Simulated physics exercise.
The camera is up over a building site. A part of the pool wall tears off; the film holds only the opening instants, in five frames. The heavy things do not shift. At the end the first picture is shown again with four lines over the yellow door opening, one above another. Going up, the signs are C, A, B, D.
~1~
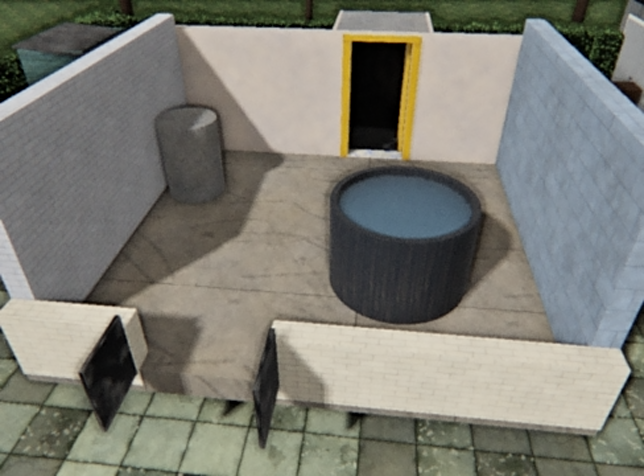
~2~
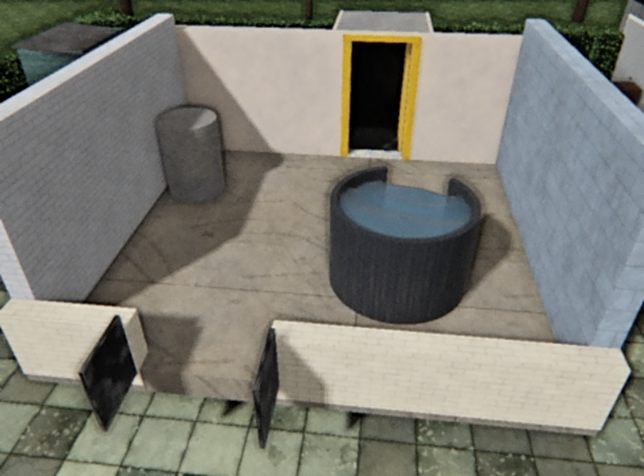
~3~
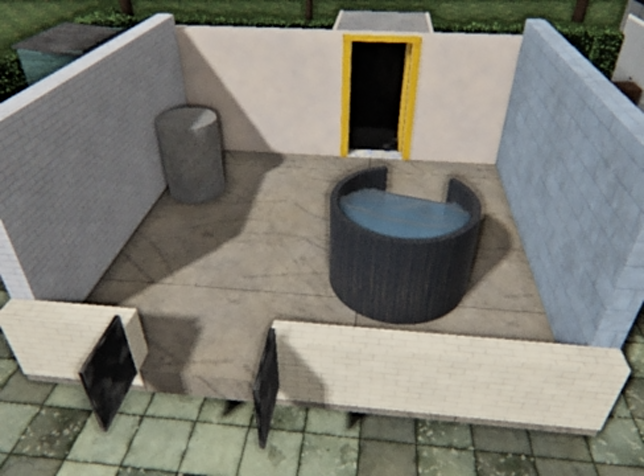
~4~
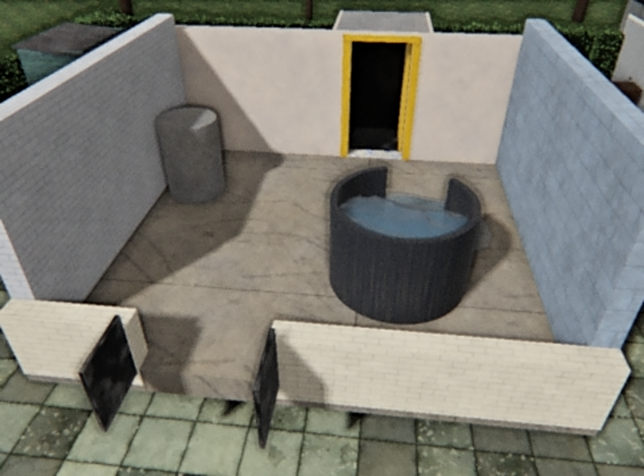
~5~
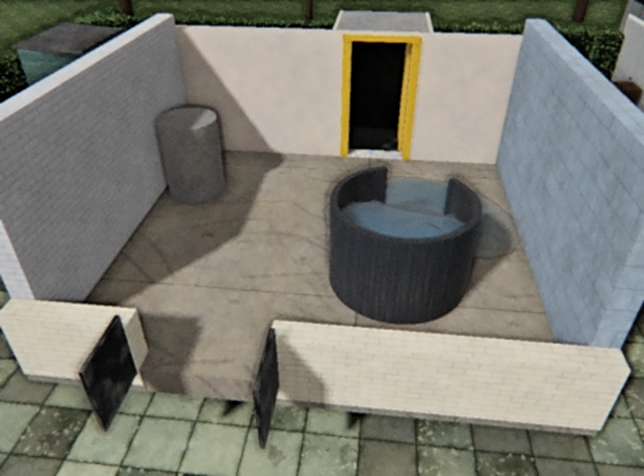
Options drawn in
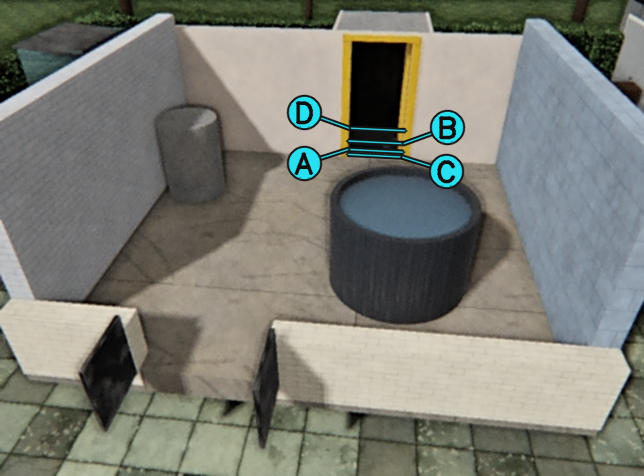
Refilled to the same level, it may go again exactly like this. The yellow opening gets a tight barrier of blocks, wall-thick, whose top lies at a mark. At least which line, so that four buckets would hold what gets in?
Choose B.
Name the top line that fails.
The answer is A.
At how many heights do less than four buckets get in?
Two of them.
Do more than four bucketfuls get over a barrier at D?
No.
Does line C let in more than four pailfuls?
Yes.
On the marked copy, A at (375, 150); B at (375, 142); C at (375, 155); D at (376, 129); from the bottom up C, A, B, D.
Choosing A, about 13 bucketfuls get in.
Choosing B, a bucket or two gets in.
Choosing C, dozens of bucketfuls pour in.
Choosing D, nothing gets over.
